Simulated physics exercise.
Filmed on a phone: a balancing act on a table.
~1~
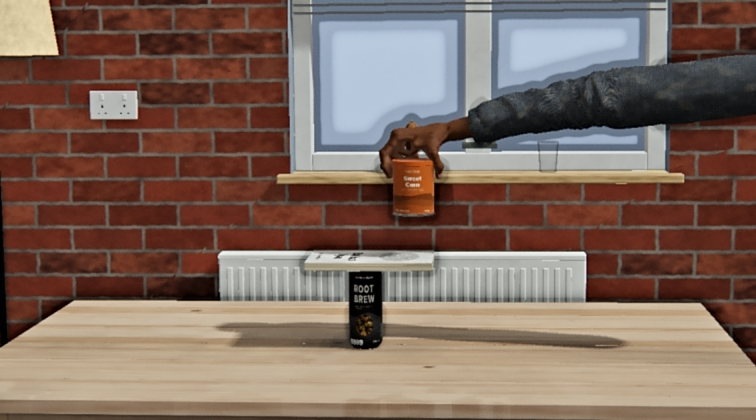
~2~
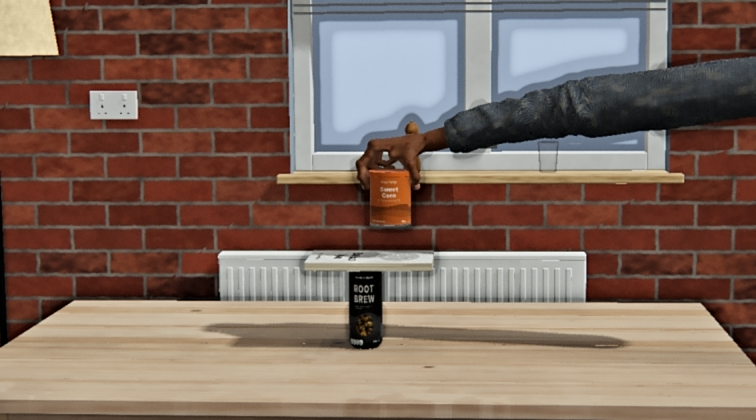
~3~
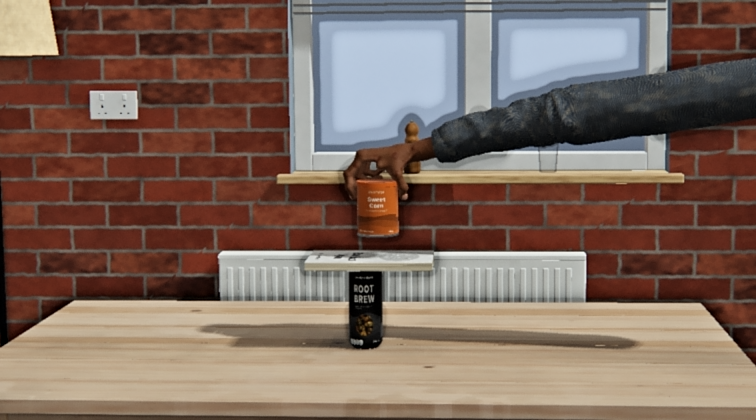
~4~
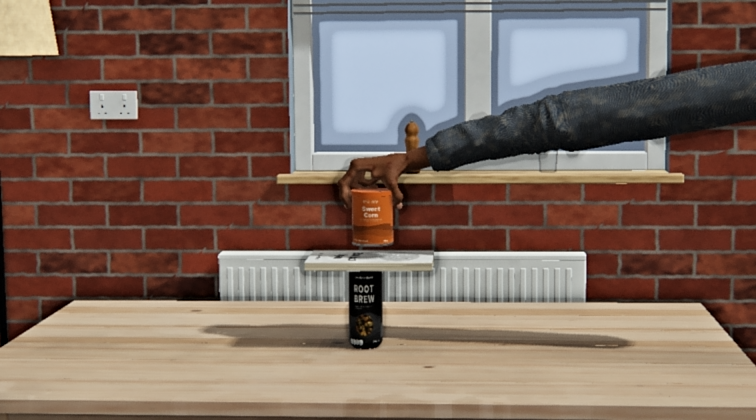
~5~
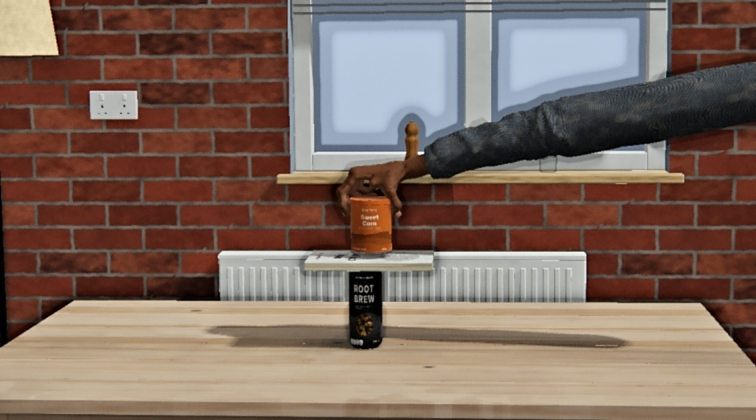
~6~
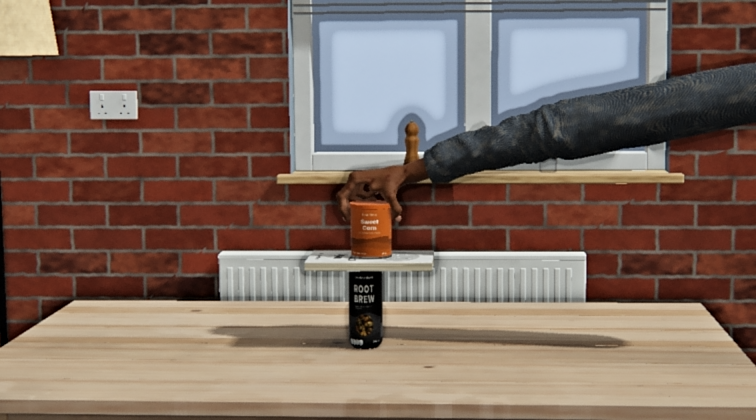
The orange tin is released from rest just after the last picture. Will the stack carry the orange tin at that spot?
In the end the stack holds.
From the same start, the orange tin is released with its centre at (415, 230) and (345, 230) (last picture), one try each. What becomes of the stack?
First, it loses its balance; second, it holds.
Then, 0.40 s later than the last frame, all is still.
Then, 1.10 s later than the last frame, orange tin resting near (371, 230).
When it is over, all 3 as before. End places, in pixels of the last picture, orange tin near (372, 230). The stack stays up.
